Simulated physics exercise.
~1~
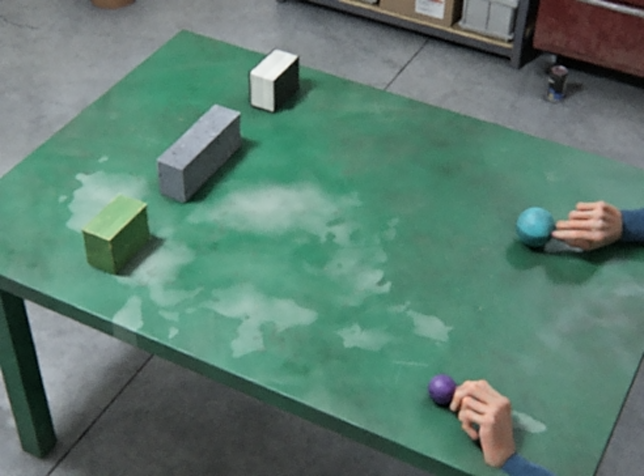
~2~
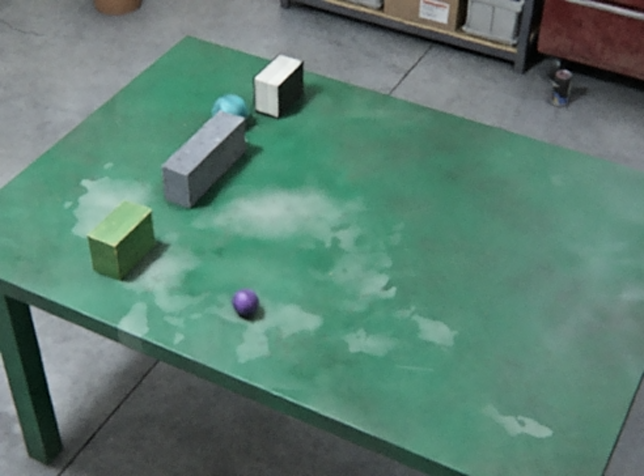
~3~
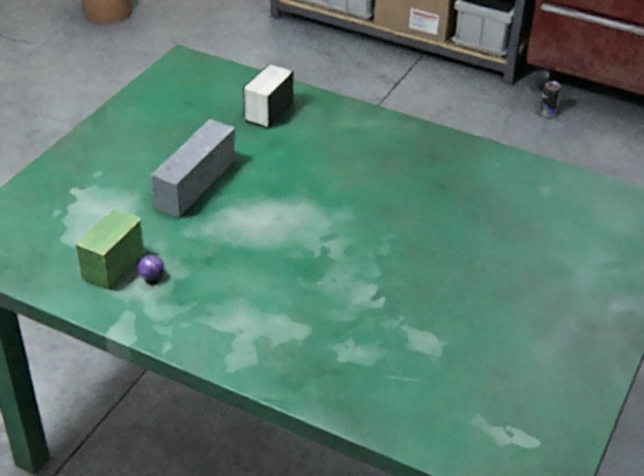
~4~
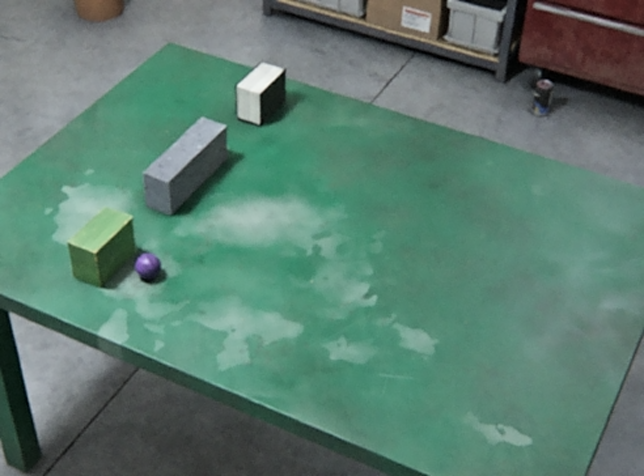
In the video, two hands release a turquoise ball and a purple ball across a green table toward three blocks. The turquoise ball passes through the gap between the grey and black-and-white blocks and disappears, while the purple ball ends up stopped beside the green block.
